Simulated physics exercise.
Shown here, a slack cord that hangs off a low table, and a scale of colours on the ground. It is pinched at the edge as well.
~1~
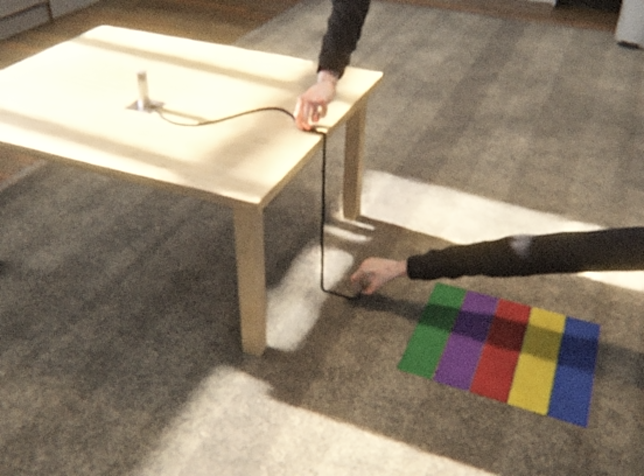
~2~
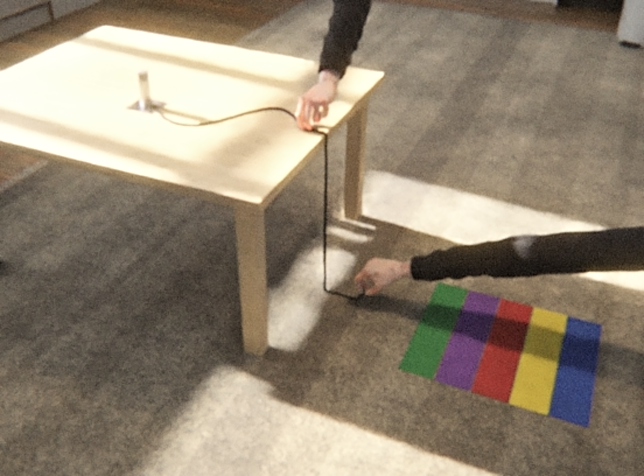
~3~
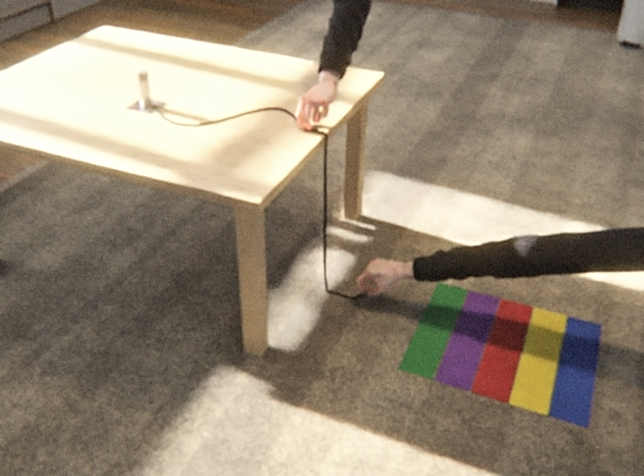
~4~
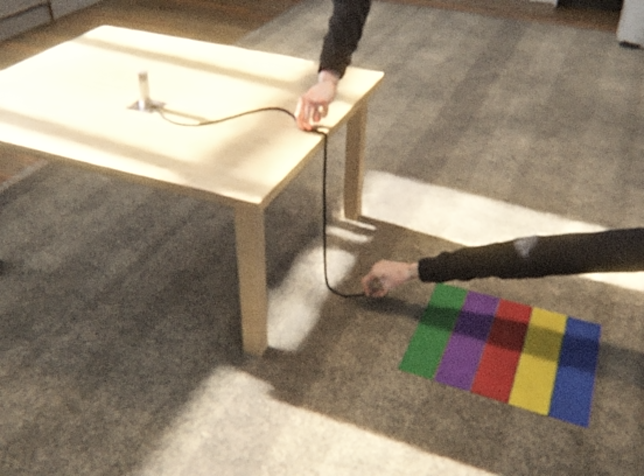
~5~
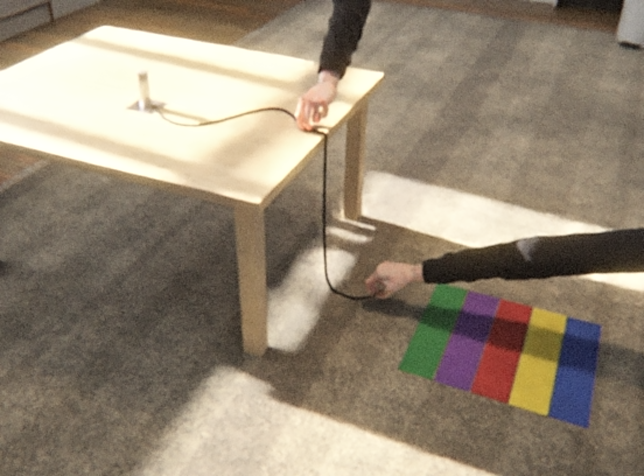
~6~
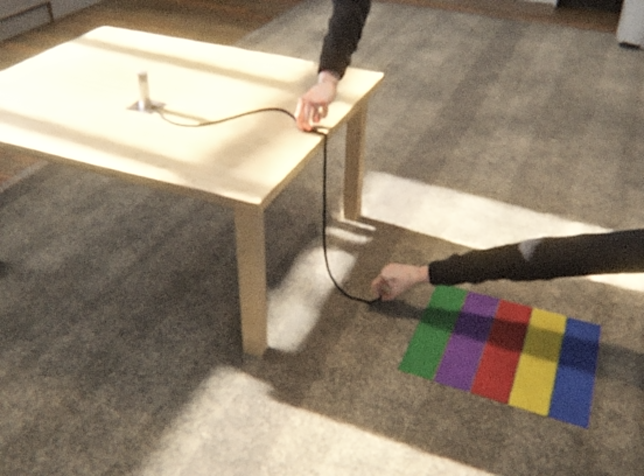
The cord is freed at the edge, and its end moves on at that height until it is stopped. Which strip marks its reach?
The yellow one.
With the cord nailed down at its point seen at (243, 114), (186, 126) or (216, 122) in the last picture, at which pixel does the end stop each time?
In that order: (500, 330), (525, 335) and (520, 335).
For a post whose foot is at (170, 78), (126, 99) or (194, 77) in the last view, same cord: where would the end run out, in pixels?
The places are (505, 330), (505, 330) and (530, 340).
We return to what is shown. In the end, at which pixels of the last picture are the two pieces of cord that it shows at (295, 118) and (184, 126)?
Near (330, 141) and (207, 115).
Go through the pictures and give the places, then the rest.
End (360, 291); green (421, 357); purple (457, 367); red (493, 378); yellow (531, 390); blue (570, 401), in the first picture.
End (364, 291); cord through (168, 119) (233, 117) (293, 116) (326, 156) (325, 220) (325, 276), in the second picture.
End (367, 292), in the third picture.
End (371, 294); cord through (168, 119) (233, 117) (293, 116) (325, 156) (325, 220) (326, 277), in the fourth picture.
End (375, 295), in the fifth picture.
End (381, 297); cord through (168, 120) (233, 117) (293, 117) (325, 157) (324, 220) (333, 279), in the sixth picture.
Soon after, end near (478, 324); over purple.
After that, end near (517, 335); over red.
At the stop, end near (542, 342); over yellow. It halts on the yellow strip.
